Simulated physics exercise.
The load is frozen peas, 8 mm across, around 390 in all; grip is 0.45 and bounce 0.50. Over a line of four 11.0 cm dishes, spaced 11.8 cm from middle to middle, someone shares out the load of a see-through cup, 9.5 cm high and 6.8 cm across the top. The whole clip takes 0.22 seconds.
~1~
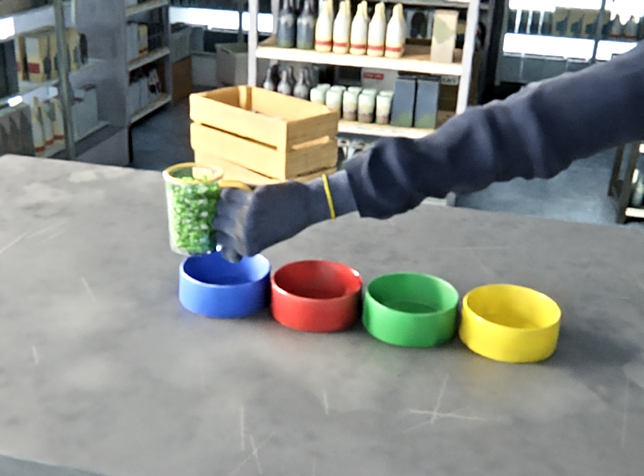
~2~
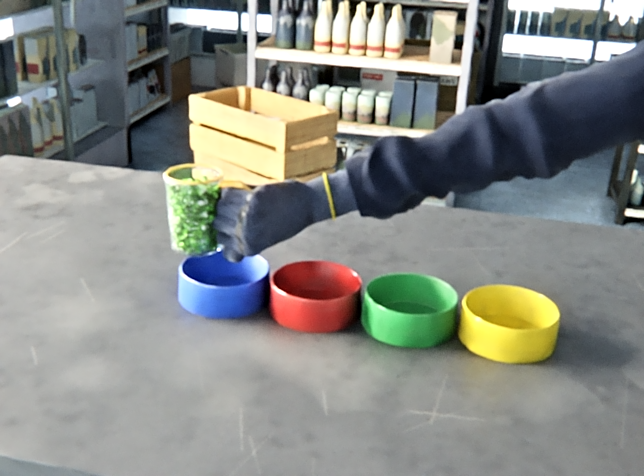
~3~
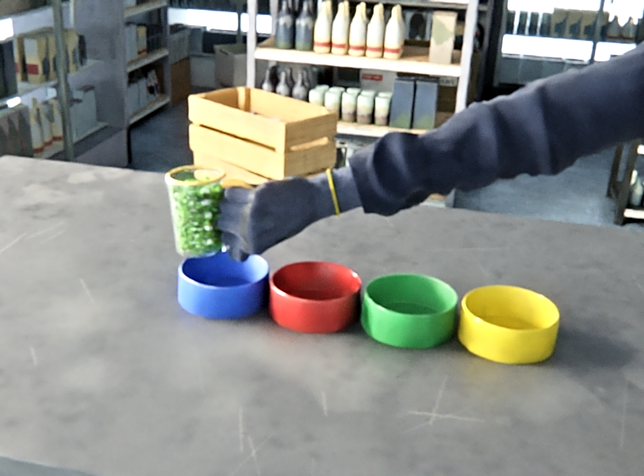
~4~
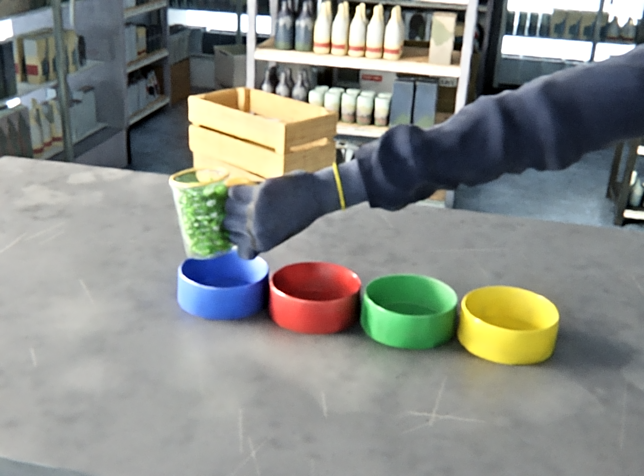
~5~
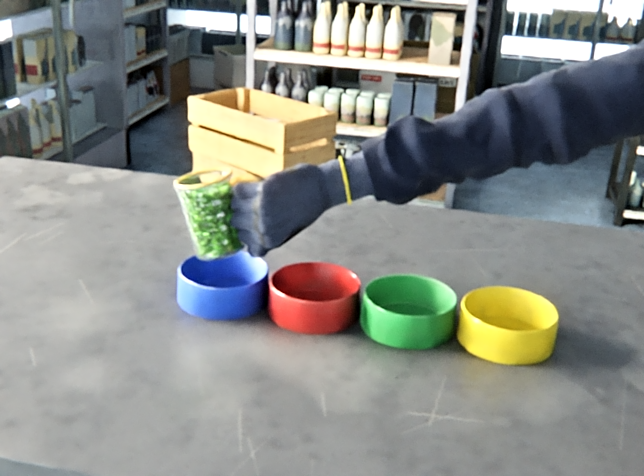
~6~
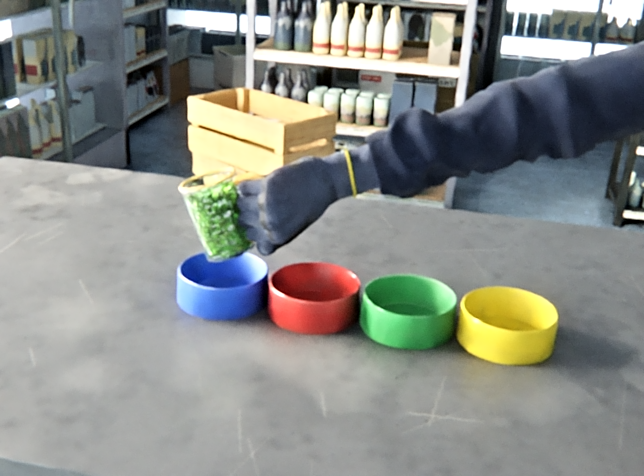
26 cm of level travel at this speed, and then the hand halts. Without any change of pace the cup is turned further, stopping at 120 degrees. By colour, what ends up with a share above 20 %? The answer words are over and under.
Red: Over. Blue: Under. Green: Under. Yellow: Under. Counter: Under.
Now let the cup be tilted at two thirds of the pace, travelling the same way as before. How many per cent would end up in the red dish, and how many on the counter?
Shares: Red at 80; counter at 20.
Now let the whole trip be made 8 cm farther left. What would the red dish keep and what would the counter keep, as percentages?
Then the red dish would get 60 and the counter 10.
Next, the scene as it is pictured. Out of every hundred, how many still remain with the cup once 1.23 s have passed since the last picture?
Roughly 5 per cent.
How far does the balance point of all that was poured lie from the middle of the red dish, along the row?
Roughly 2 cm to the right.
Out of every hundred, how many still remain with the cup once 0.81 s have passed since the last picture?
Roughly 80 per cent, I'd say.
Then, 0.48 s after the last picture, tilt 74 degrees; cup holds 100 %.
Then, 0.81 s after the last picture, tilt 111 degrees; cup holds 80 %, red 20 %.
Then, 1.23 s after the last picture, tilt 120 degrees; cup holds 5 %, red 75 %, green 5 %.
In the end, red 80 %, blue 0 %, green 5 %, yellow 0 %, counter 15 %.
